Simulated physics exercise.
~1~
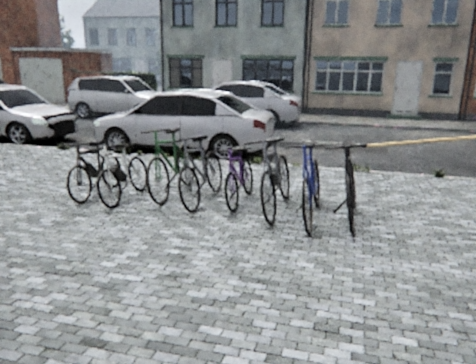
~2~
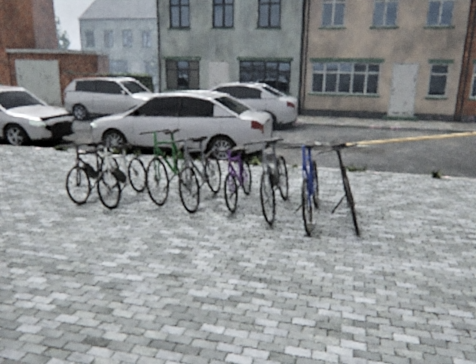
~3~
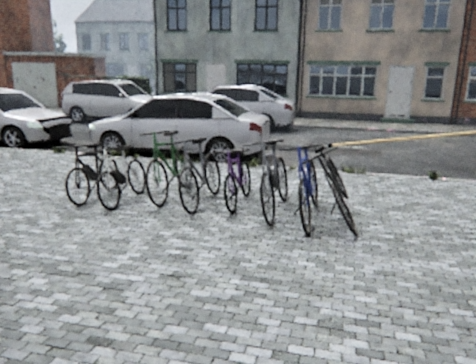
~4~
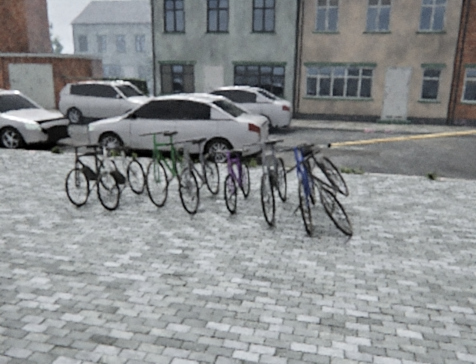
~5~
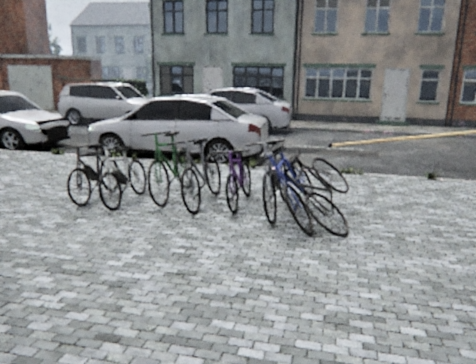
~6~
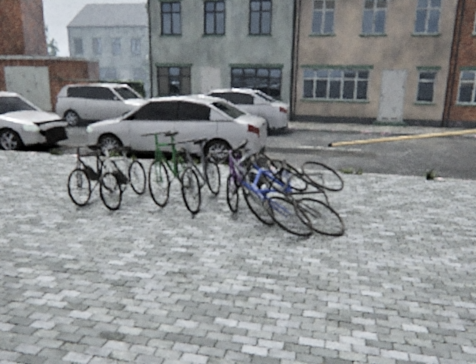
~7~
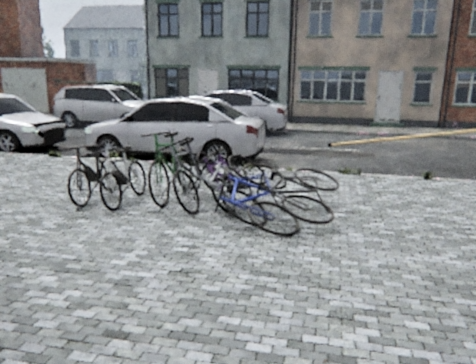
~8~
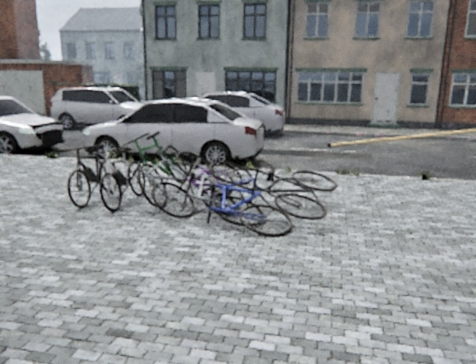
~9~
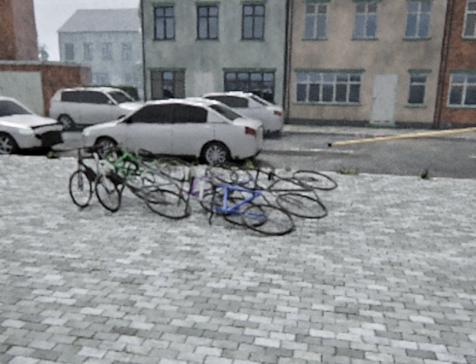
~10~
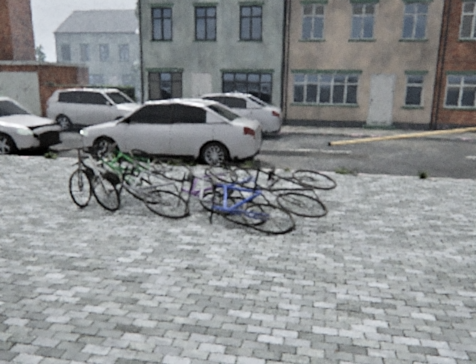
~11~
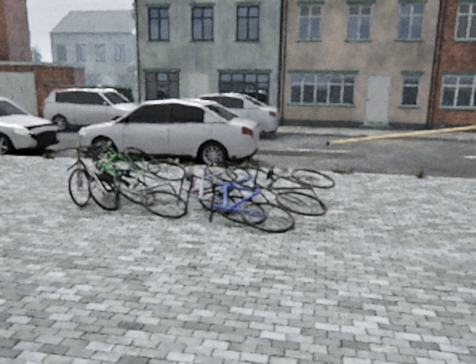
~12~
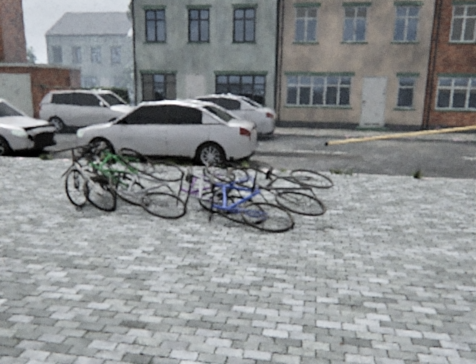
On a grey paved square beside a street with parked white cars and pale house fronts, seen from slightly above as the view drifts gently sideways, a row of bicycles stands side by side. A green one is left of the middle, a purple one right of it, and a blue one near the right end, where a long yellowish pole reaches in. The rightmost bicycle tips left into the blue one, which topples against its neighbours. The purple bicycle goes over next, then the green one tilts left. The bicycles settle in a tangled heap, the leftmost still upright.
